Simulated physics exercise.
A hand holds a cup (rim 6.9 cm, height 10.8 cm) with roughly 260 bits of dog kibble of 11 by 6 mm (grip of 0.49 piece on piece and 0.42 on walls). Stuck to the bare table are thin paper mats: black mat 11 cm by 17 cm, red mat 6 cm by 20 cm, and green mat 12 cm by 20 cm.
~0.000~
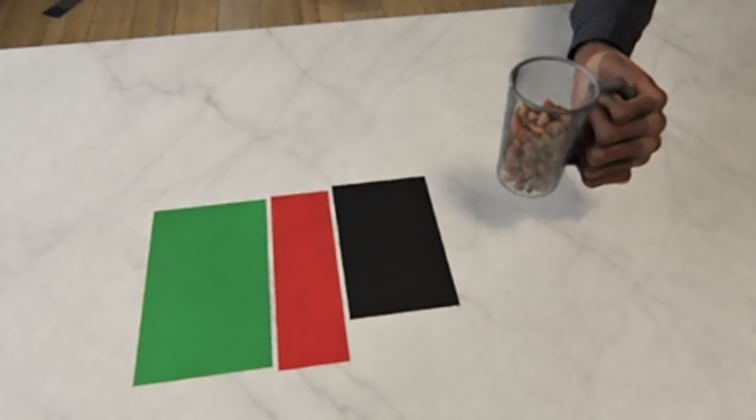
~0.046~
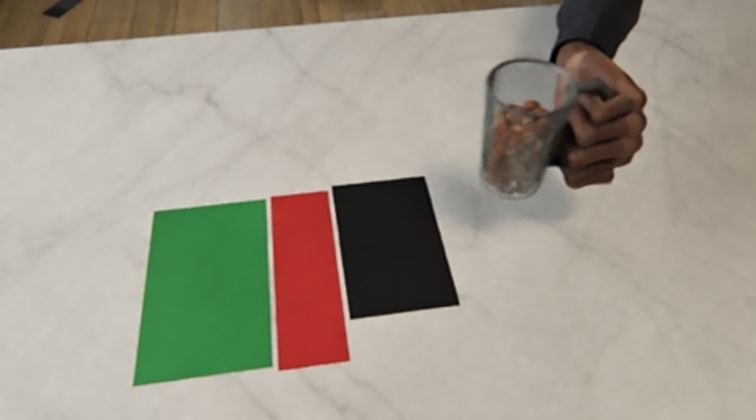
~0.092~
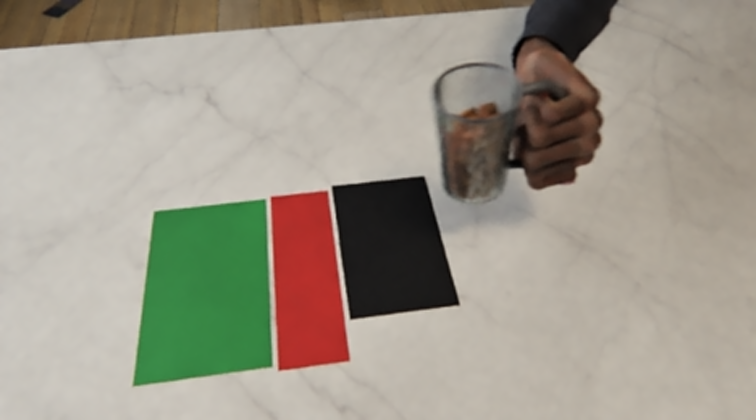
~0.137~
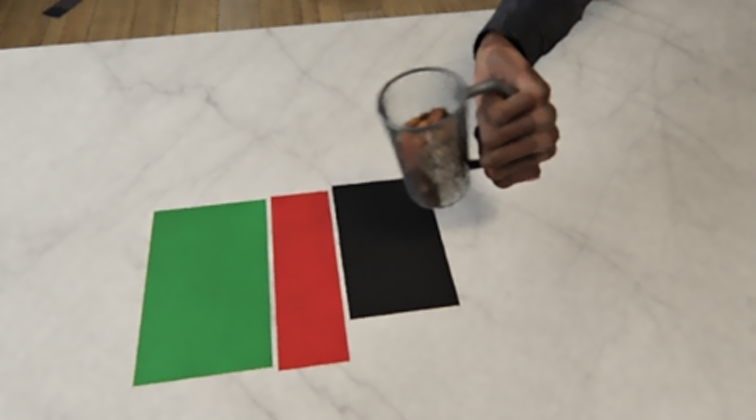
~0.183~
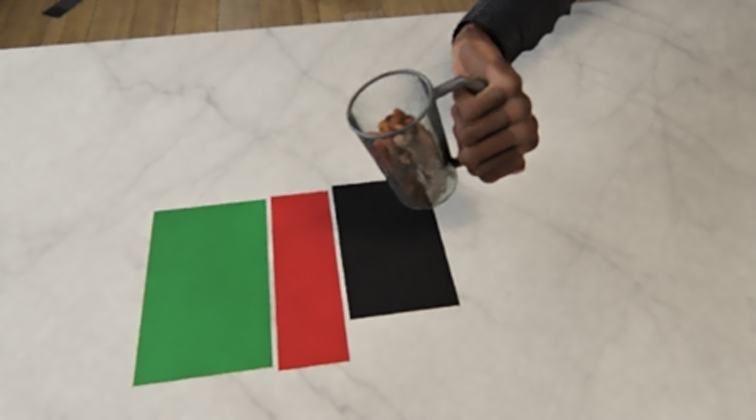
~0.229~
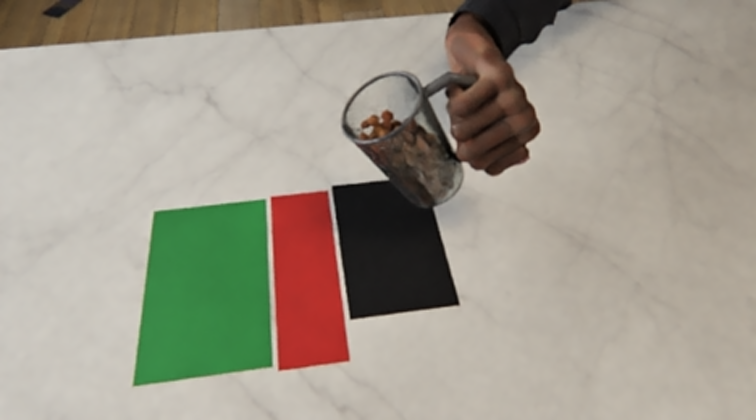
On a marble tabletop, a hand carries a glass mug of brown pieces left toward green, red and black mats, tilting it leftward.
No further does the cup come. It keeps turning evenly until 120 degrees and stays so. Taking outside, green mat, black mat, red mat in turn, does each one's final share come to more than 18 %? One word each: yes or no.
Outside: No. Green mat: No. Black mat: Yes. Red mat: Yes.
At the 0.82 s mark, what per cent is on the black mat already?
Around 5 % at that point.
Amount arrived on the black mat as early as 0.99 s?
About 25 %.
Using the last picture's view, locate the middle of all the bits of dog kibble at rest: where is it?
The centre lies near pixel (319, 244).
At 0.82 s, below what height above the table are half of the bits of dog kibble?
I'd say close to 12 cm.
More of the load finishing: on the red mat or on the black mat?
Result: Larger amount on the red mat.
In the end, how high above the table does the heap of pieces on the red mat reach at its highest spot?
I'd say close to 2.5 cm.
After 0.46 s, tilt 67 degrees; cup 100 %; middle of all pieces on or above the table near (423, 153).
After 0.65 s, tilt 99 degrees; cup 100 %; middle of all pieces on or above the table near (426, 147).
After 0.82 s, tilt 120 degrees; cup 95 %, black mat 5 %; middle of all pieces on or above the table near (411, 156).
Then, at 0.99 s, tilt 120 degrees; red mat 25 %, cup 45 %, black mat 25 %; middle of all pieces on or above the table near (362, 202).
By 1.9 s all is still; green mat 10 %, red mat 60 %, cup 0 %, outside 5 %, black mat 30 %.
